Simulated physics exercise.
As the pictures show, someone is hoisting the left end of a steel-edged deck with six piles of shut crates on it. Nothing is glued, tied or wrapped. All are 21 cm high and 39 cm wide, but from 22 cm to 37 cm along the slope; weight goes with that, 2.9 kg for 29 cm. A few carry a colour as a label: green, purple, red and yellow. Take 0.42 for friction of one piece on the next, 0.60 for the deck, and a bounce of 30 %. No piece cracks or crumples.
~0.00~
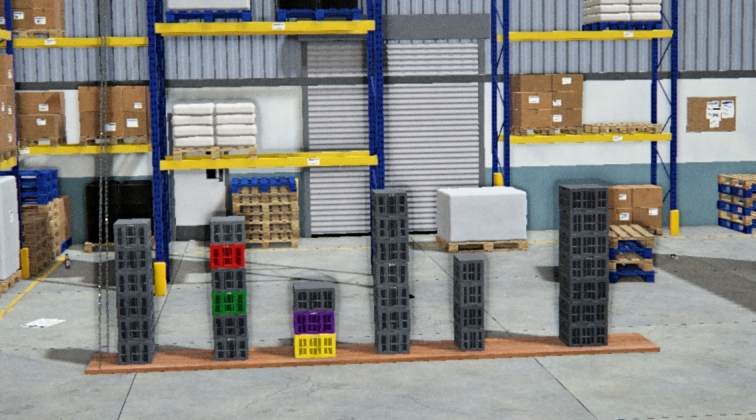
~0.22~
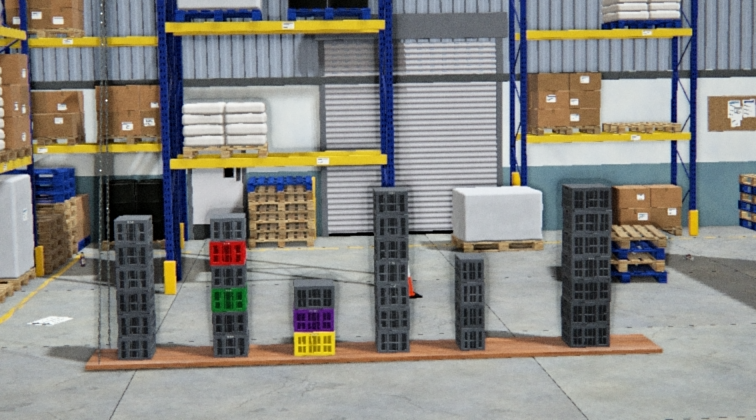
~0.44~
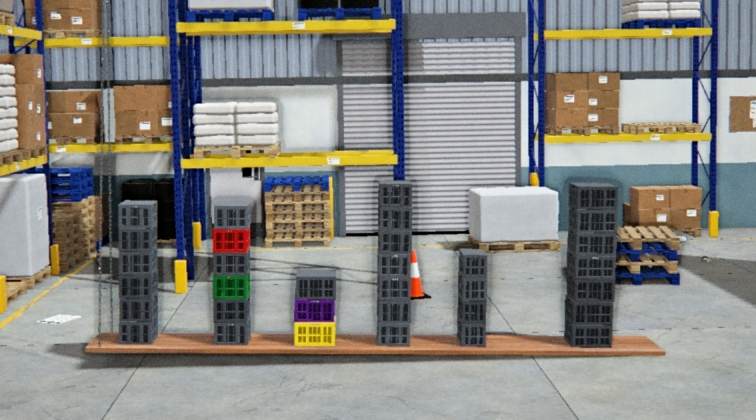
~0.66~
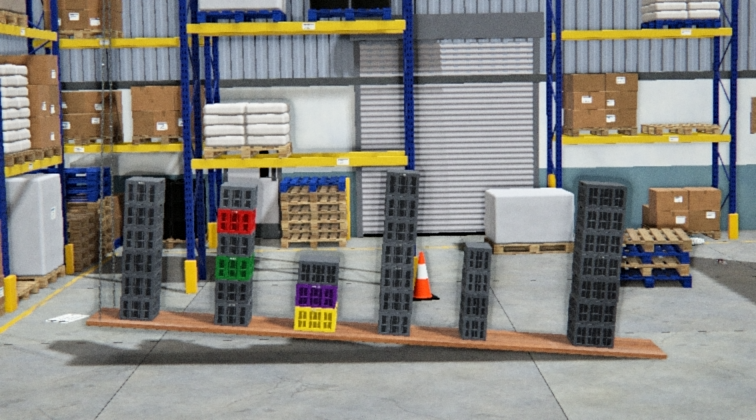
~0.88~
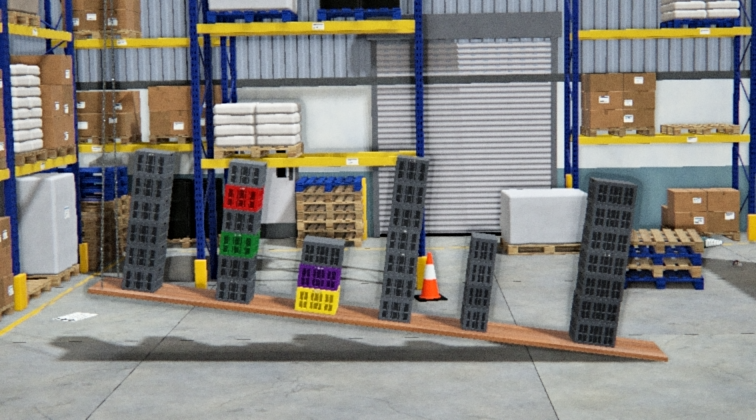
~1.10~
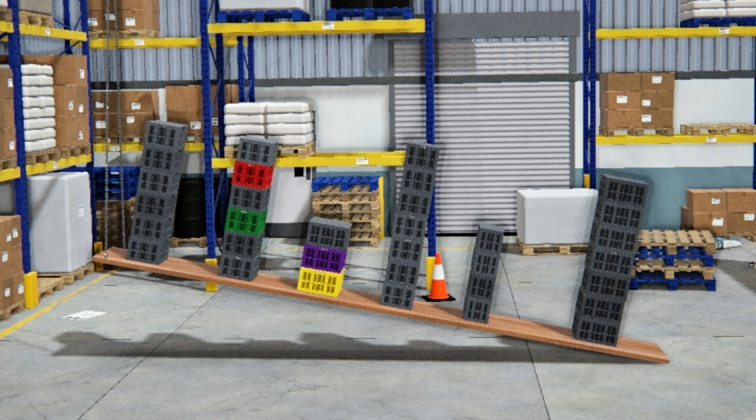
Six stacks of dark crates, some with coloured ones, leaning rightward together as the plank beneath rises at its left end in a warehouse.
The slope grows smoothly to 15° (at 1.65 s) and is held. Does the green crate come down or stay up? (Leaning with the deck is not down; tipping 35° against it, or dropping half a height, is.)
The green crate drops.
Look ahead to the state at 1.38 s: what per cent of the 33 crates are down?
0 per cent by then.
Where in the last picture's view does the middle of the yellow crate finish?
Near (337, 256).
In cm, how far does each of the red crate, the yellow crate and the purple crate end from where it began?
Red 260, yellow 80, purple 100.
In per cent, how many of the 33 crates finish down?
Near 95 per cent.
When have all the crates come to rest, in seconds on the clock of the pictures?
Near 5.0 s.
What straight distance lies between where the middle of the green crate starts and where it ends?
Some 145 cm.
After 1.38 s, slope 14°; none of the 33 crates down, 3 disturbed; green crate unmoved.
After 2.06 s, slope 15°; 13 of the 33 crates down; green crate 25° from how it stood; red crate 25° from how it stood.
After 2.50 s, slope 15°; 31 of the 33 crates down; green crate 33° from how it stood, 15 cm lower; red crate 31° from how it stood, 23 cm lower.
After 3.14 s, slope 15°; 32 of the 33 crates down; green crate 26° from how it stood, 34 cm lower; red crate 7° from how it stood, 60 cm lower.
In the end (5.0 s), slope 15°; 32 of the 33 crates down; green crate 42 cm lower; red crate 63 cm lower; purple crate 21 cm lower. From the last view, middles, green crate near (381, 269), red crate near (516, 276).
